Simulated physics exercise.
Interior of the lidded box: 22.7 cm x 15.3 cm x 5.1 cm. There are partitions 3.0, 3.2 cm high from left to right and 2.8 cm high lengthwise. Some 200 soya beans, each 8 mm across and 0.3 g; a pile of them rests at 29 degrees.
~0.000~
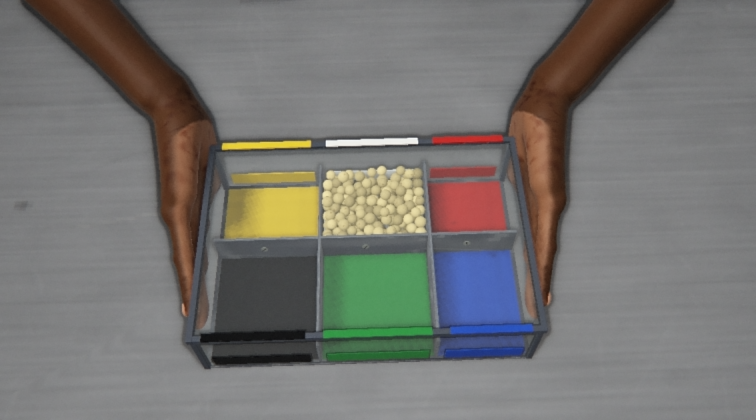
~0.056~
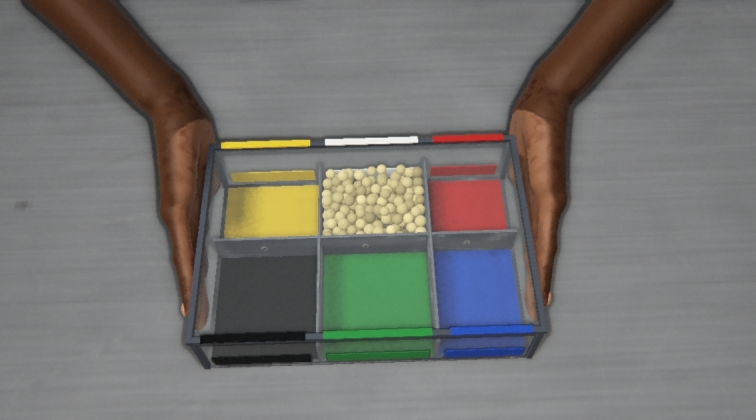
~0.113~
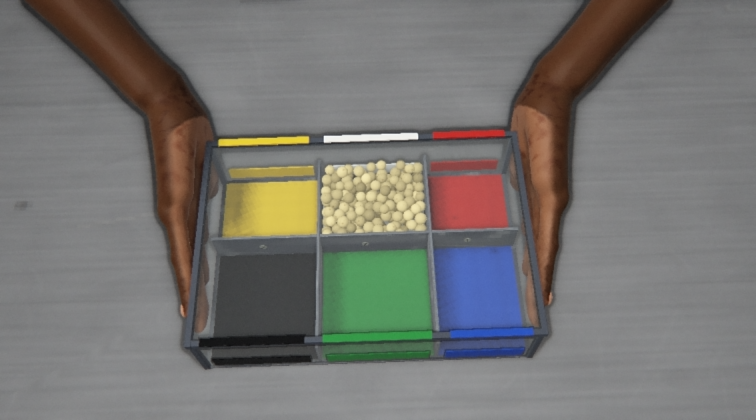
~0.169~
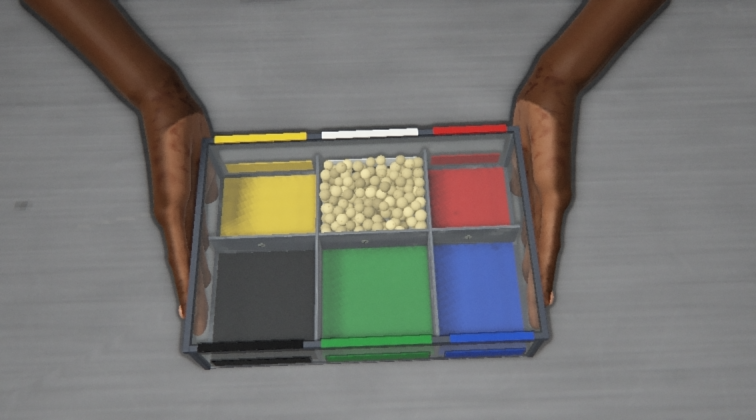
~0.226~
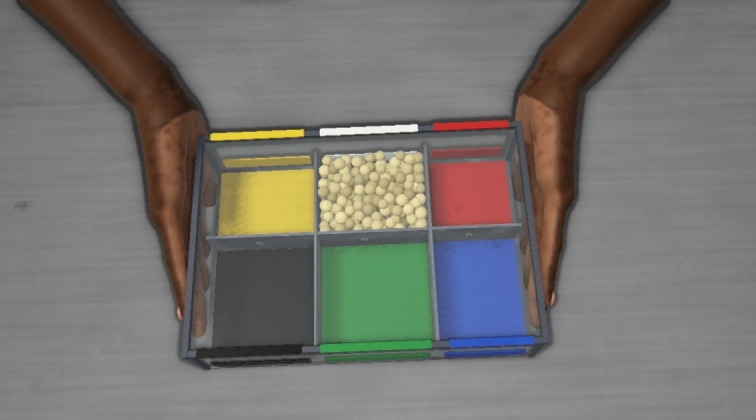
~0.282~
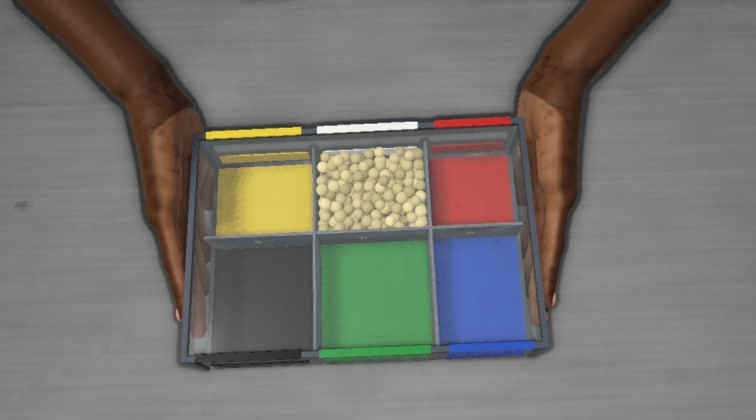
Two hands slowly tilt a divided clear box of pale beans slightly toward the front.
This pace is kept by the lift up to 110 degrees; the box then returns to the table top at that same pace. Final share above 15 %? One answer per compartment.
Red compartment: Below or equal, blue compartment: Below or equal, green compartment: Above, yellow compartment: Below or equal, white compartment: Below or equal, black compartment: Above.
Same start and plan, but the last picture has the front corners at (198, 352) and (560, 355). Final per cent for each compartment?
Result - red: 0 %; blue: 80 %; green: 15 %; yellow: 0 %; white: 0 %; black: 0 %.
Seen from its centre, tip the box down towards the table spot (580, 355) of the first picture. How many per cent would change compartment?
Roughly 100 per cent.
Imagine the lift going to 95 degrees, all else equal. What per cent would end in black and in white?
You'd find black with 40 % and white with 15 %.
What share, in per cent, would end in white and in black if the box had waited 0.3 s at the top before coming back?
That would leave white with 0 percent and black with 45 percent.
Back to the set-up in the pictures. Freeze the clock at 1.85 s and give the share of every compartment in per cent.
You'd find red at 0, blue at 0, green at 55, yellow at 0, white at 15 and black at 30 per cent.
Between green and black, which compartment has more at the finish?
It's the green one that holds more.
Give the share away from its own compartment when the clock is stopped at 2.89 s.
Approx. 100 in a hundred.
Then, at 1.85 s, tilt 110 degrees; green 55 %, white 15 %, black 30 %.
After 2.89 s, tilt 51 degrees; green 55 %, black 45 %.
After 3.91 s, tilt 0 degrees; green 55 %, black 45 %.
In the end, at 4.6 s, red 0 %, blue 0 %, green 55 %, yellow 0 %, white 0 %, black 45 %.
